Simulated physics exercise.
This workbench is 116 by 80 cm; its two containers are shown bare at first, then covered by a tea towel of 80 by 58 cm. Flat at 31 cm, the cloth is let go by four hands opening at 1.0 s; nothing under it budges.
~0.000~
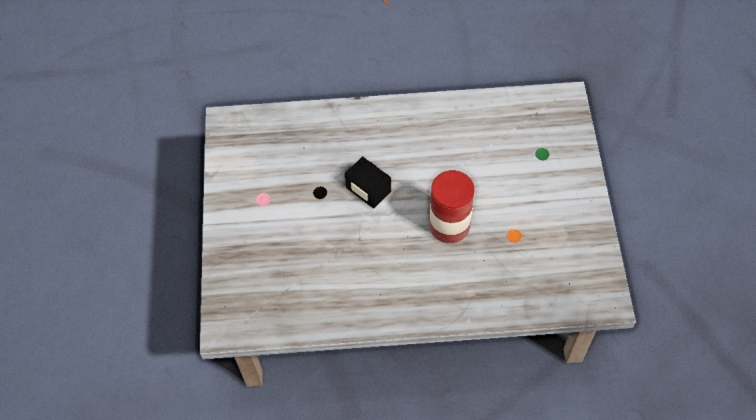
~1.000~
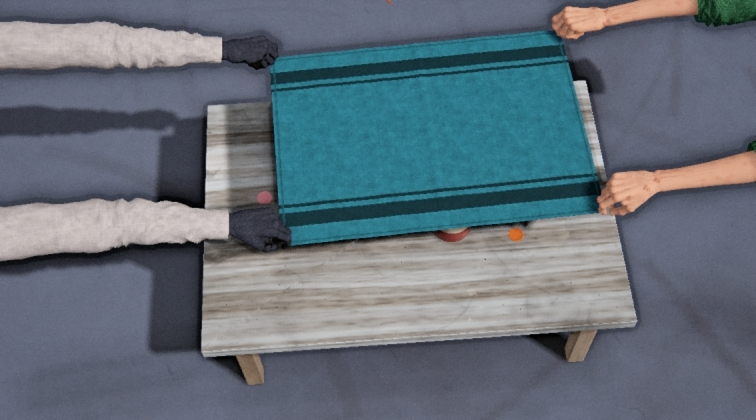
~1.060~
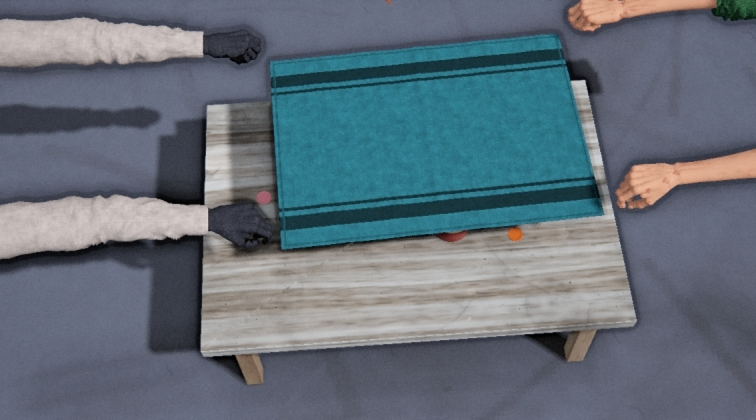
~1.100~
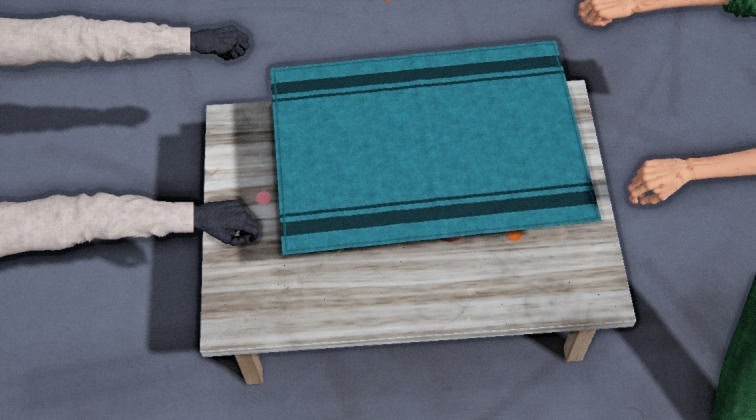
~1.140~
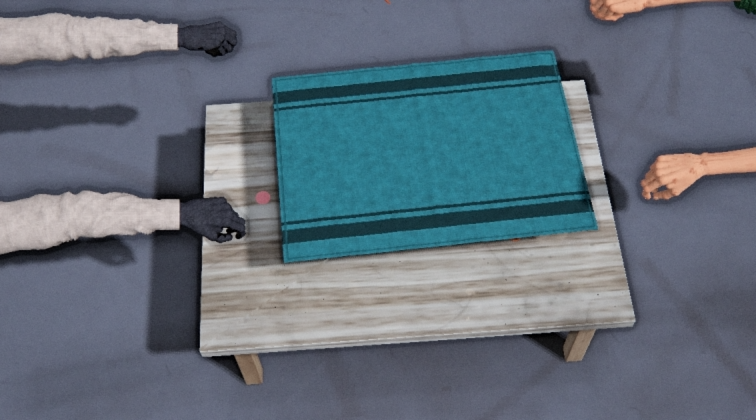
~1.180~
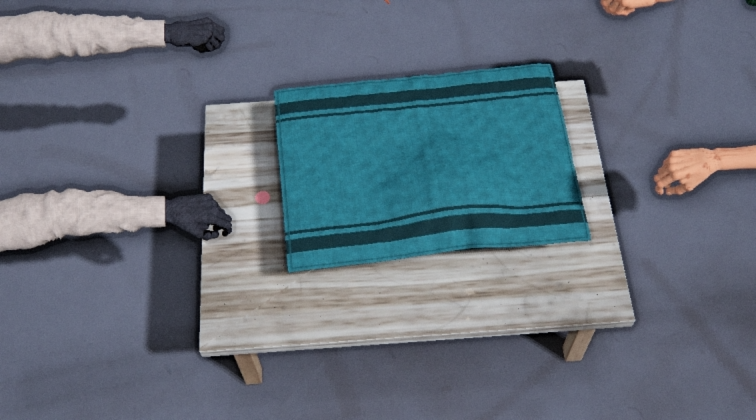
Four hands stretched a teal striped towel above a wooden table with a black box and a red canister on it, then let go and drew back as the cloth sank and creased slightly.
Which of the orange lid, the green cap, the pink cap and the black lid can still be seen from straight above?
Result: Orange lid ends under the cloth, green cap ends under the cloth, pink cap remains in the open, black lid ends under the cloth.
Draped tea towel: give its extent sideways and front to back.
It spans close to 78 centimetres sideways and close to 56 centimetres in depth.
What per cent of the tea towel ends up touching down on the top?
Once it settles, roughly 40 per cent of it rests on the top.
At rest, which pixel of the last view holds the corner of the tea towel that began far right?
That corner comes to rest close to (553, 141) in the last view.
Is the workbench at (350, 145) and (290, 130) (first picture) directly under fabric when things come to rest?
The first spot ends up draped over, the second left open.
At 1.4 s, 30 % of it is down, spanning 78 by 57 cm, above green cap, orange lid, black lid.
At 1.5 s, 40 % of it is down, spanning 79 by 56 cm, above green cap, orange lid, black lid.
At 1.7 s, 35 % of it is down, spanning 79 by 56 cm, above green cap, orange lid, black lid.
At 1.9 s, 40 % of it is down, spanning 79 by 56 cm, above green cap, orange lid, black lid.
At 2.7 s, 40 % of it is down, spanning 79 by 56 cm, above green cap, orange lid, black lid.
